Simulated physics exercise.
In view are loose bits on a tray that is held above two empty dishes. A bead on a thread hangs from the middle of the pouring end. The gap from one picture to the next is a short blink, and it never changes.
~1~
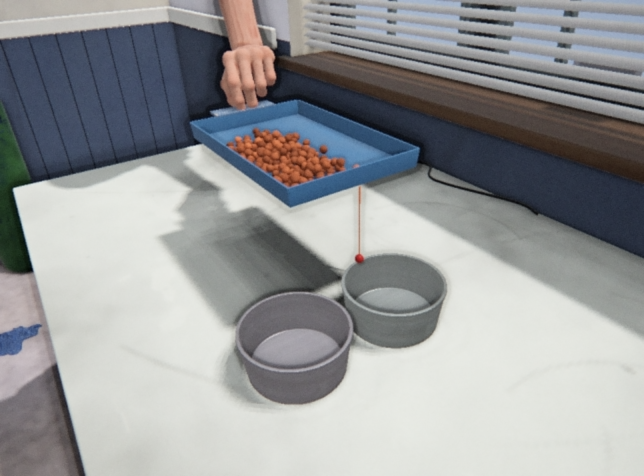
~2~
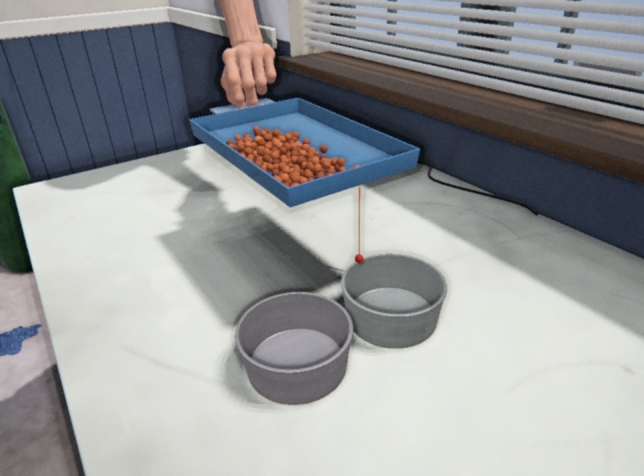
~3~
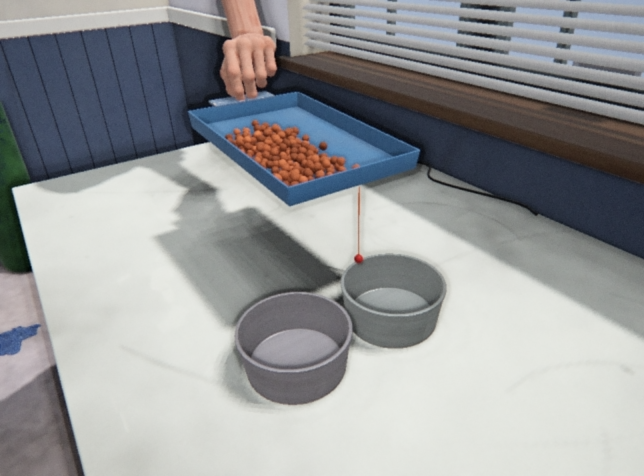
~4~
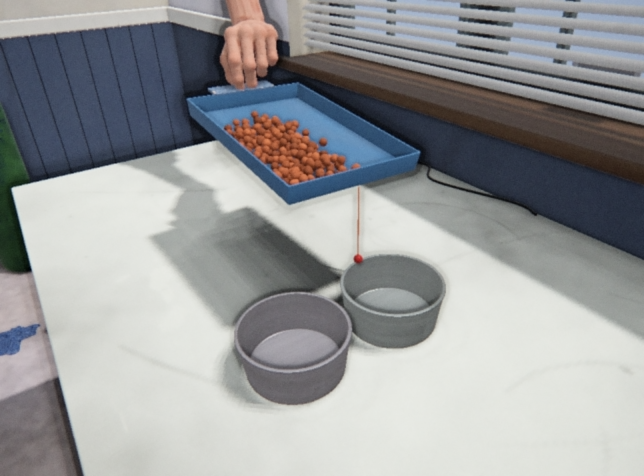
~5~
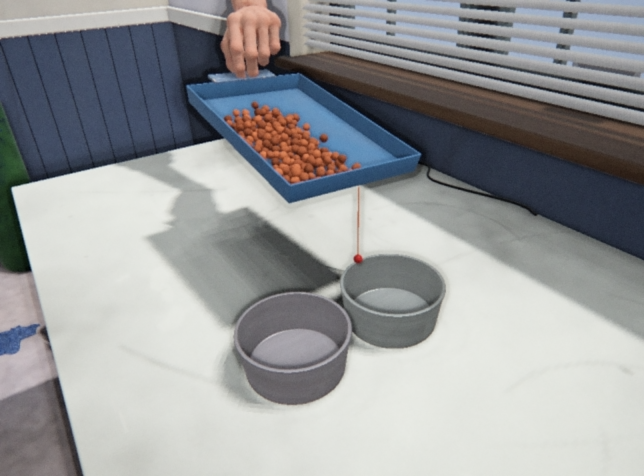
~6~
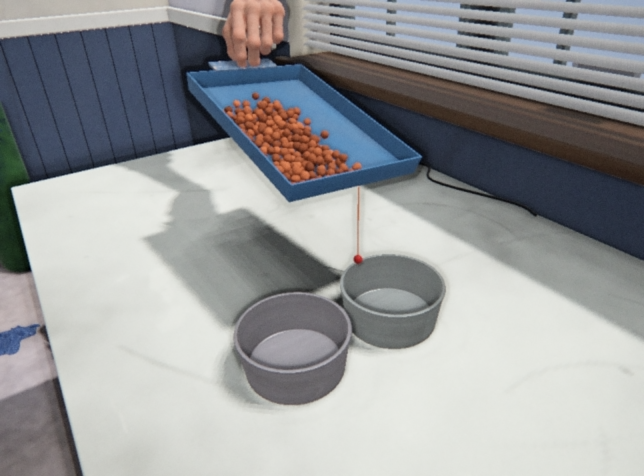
The footage shows a hand holding a blue tray of small reddish-brown pellets above two empty gray dishes on a white table, then gradually raising its near-hand end so the tray slants slightly, while a red bead hangs from a thread.
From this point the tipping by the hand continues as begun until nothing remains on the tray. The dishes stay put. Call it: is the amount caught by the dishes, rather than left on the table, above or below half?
Above half.
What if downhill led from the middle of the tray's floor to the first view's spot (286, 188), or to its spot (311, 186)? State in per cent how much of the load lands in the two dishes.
About 60 %, then 80 %.
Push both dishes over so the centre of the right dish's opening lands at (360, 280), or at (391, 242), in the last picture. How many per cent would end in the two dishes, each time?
First position: Some 20 %; second position: Some 20 %.
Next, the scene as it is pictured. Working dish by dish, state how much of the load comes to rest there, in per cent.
About 0 % ends in the left dish and about 70 % in the right dish.
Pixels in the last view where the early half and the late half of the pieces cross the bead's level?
Earlier half at (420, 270), later half at (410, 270).
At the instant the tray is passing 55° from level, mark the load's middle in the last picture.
Centre estimate: (351, 147).
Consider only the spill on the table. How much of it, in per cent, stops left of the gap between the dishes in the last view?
I make it about 0 percent or so.
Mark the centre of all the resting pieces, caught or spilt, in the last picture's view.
Roughly at pixel (404, 310).
Soon, tray tipped steeply; nearly all on the tray; a stray few in the air.
A while on, tray tipped right over; nearly all on the tray; a small part in the right dish; a stray few outside both; a stray few in the air.
Towards the end, tray tipped past a quarter turn; about two thirds in the right dish; about a quarter outside both; a stray few in the air.
Finally, tray tipped past a quarter turn; none in the left dish; about two thirds in the right dish; about a quarter outside both.
